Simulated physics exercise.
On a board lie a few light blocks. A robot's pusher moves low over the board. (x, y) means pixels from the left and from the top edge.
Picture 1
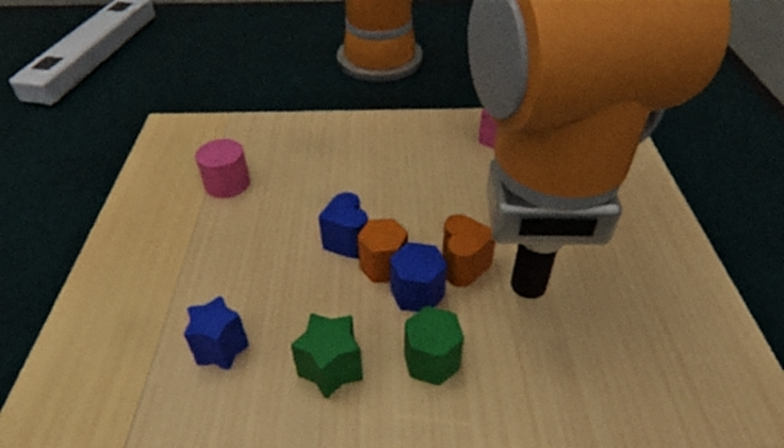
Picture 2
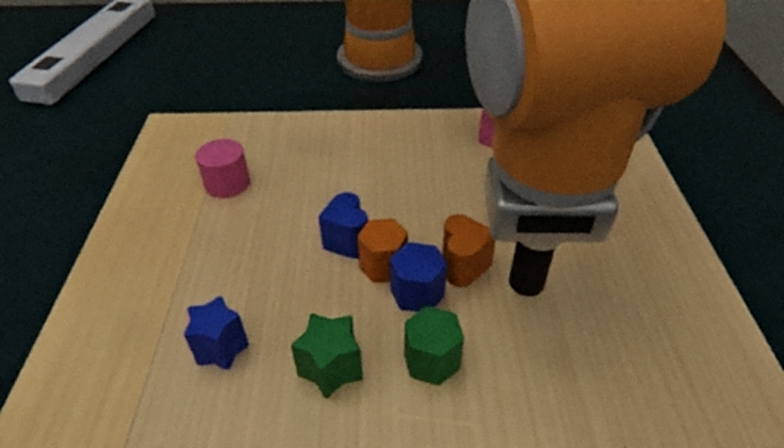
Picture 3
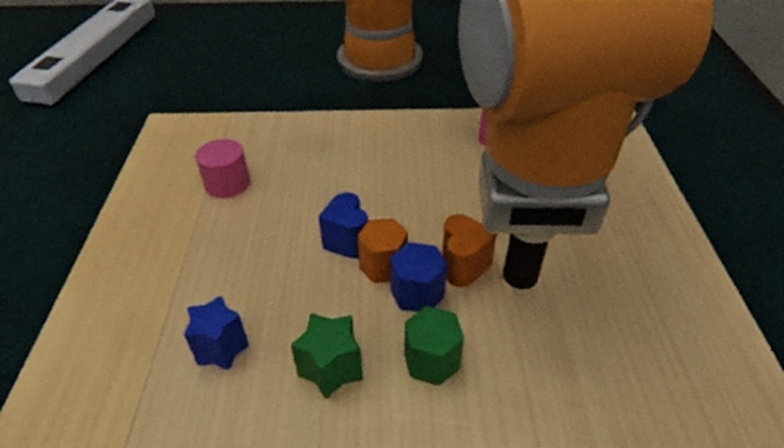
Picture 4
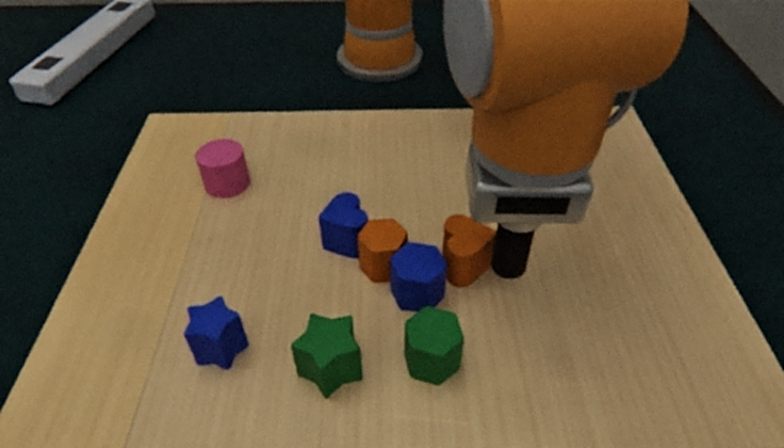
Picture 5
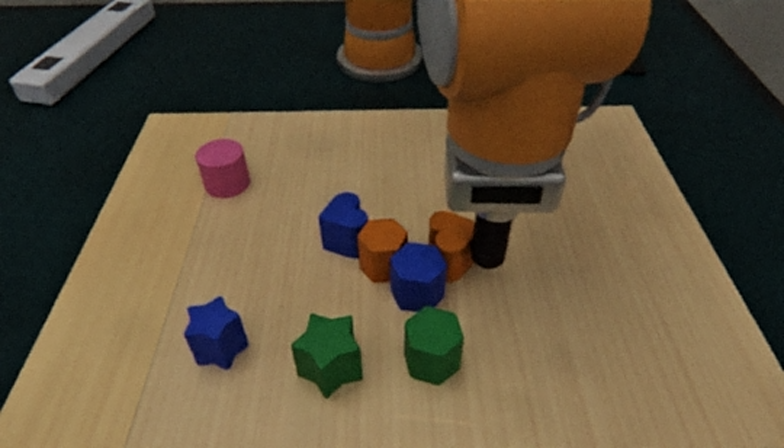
On a wooden board scattered with small colored blocks, a robot arm's black pusher moved slowly left and slightly away, then nudged the orange heart block a little to the left beside the blue hexagon.
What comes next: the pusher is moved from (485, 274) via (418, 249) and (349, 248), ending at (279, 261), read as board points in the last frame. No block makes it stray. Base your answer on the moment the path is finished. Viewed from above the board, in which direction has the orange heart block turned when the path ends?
Overhead view: Clockwise.
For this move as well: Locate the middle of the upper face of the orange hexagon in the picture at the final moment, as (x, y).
I think it will end close to (344, 246).
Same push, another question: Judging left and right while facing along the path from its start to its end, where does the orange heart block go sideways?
It shifts to the right.
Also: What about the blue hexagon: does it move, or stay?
The blue hexagon will stay where it stands.
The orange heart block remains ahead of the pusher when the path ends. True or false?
The statement is false.
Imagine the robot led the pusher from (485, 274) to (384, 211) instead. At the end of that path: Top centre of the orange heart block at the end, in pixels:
The middle of its top is at (373, 207).
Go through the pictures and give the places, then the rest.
The first frame shows tip of the pusher (528, 286), middles of tops, blue heart block (345, 210), orange hexagon (383, 234), blue hexagon (419, 261), orange heart block (467, 234).
The second frame shows pusher (526, 283), nothing pushed.
The third frame shows pusher (520, 276), nothing pushed.
The fourth frame shows pusher (508, 266), nothing pushed.
The fifth frame shows pusher (488, 257), blue heart block (345, 210), orange hexagon (383, 234), blue hexagon (419, 261), orange heart block (453, 229).
On the path given first. One third of the way, pusher (418, 232); blue heart block (334, 209), turned 30° clockwise; orange hexagon (361, 239), turned 10° anticlockwise; orange heart block (380, 212), turned 45° anticlockwise.
Two thirds of the way, pusher (348, 231); blue heart block (281, 199); orange hexagon (346, 245), turned 60° anticlockwise; orange heart block (319, 201).
At the end, pusher (275, 244); blue heart block (256, 186), turned 35° clockwise; orange hexagon (344, 246), turned 65° anticlockwise; blue hexagon unmoved; orange heart block (286, 200), turned 35° clockwise.
